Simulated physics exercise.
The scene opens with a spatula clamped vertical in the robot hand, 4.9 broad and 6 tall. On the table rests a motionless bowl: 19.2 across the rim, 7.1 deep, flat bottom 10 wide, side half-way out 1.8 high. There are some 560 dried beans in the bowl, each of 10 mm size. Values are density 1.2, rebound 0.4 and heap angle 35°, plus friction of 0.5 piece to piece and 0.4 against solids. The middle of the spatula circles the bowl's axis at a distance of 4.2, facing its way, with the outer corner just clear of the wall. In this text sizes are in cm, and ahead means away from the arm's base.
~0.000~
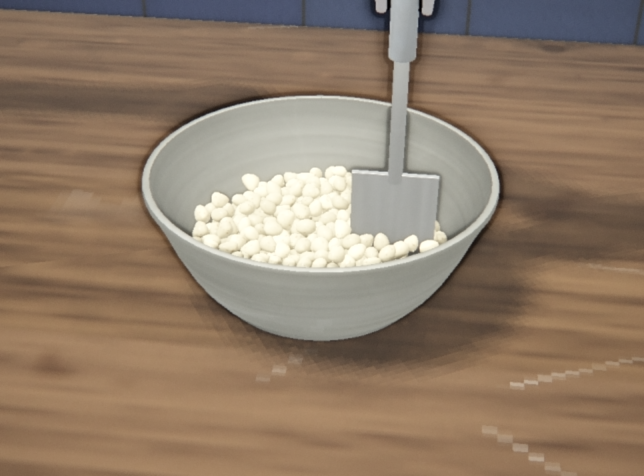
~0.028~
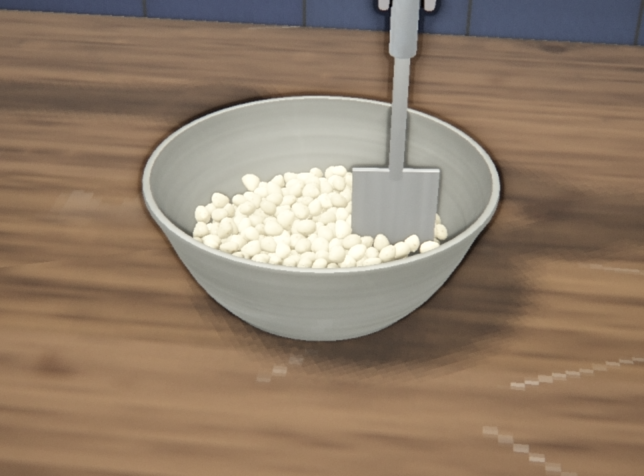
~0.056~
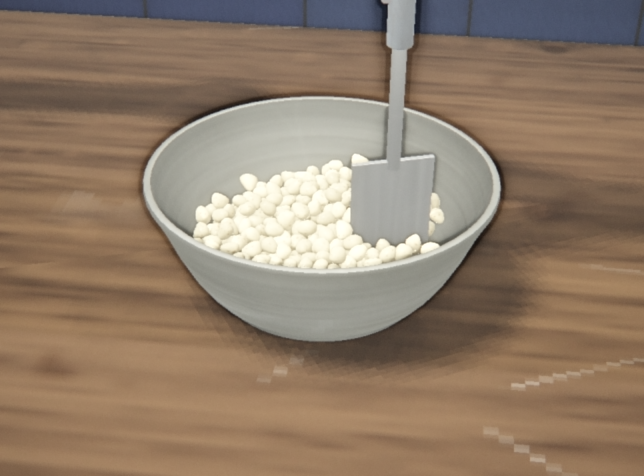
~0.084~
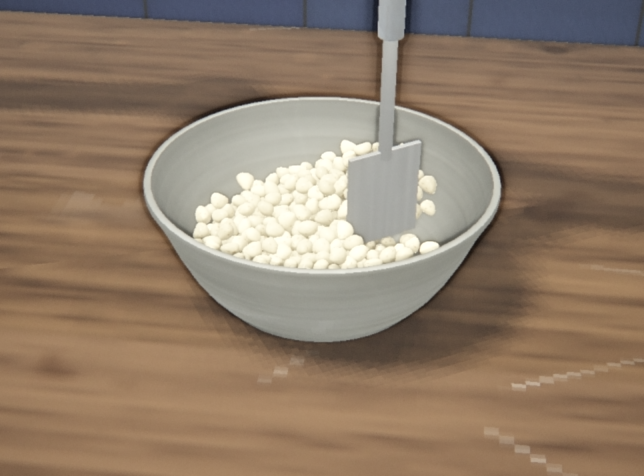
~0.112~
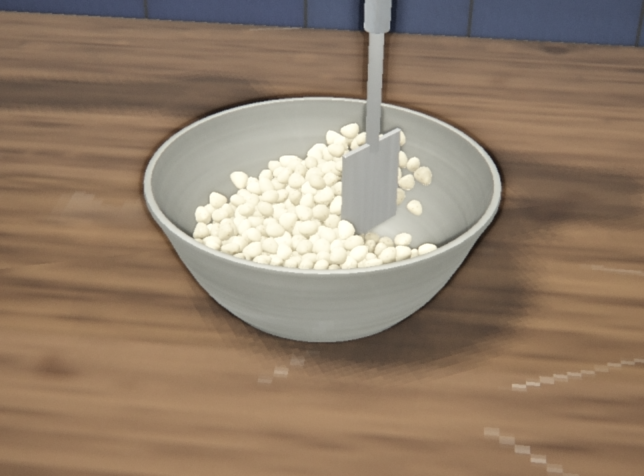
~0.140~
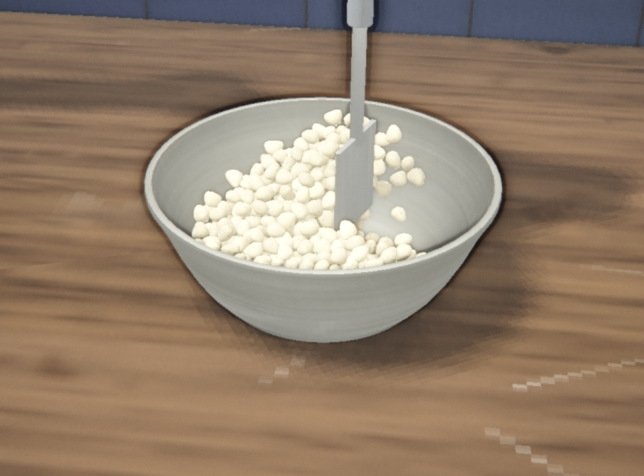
Spatula held upright sweeping through pale dried beans in a grey bowl, moving back and slightly left while turning edge-on and pushing beans up.
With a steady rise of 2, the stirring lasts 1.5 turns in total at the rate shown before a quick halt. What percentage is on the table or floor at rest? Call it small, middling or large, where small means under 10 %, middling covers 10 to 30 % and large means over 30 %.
I would call it small.
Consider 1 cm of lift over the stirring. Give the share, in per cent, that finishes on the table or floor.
My guess is close to 10 per cent.
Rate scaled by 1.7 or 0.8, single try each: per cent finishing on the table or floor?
Estimates in order: Near 20 % and near 0 %.
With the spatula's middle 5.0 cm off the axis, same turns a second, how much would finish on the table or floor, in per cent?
Then about 5 per cent.
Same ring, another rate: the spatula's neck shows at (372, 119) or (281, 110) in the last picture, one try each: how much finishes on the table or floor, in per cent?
About 0 and 35 %.
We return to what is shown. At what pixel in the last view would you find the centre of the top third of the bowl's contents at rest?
The centre sits around (266, 233) in the last picture.
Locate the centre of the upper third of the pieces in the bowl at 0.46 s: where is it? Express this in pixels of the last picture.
Around (313, 259).
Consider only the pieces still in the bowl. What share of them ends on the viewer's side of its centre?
I'd say around 50 per cent.
After 0.46 s, 253° round, highest piece 9 above the table; 543 in the bowl, 4 on the table or floor, 11 in flight or on the tool.
After 0.78 s, 77° round, highest piece 9 above the table; 528 in the bowl, 27 on the table or floor, 3 in flight or on the tool.
After 1.14 s, 180° round, highest piece 6 above the table; 528 in the bowl, 30 on the table or floor.
After 1.84 s, 180° round, highest piece 6 above the table; 528 in the bowl, 30 on the table or floor.
At rest, 528 in the bowl, 30 on the table or floor. That is 5 % on the table or floor.
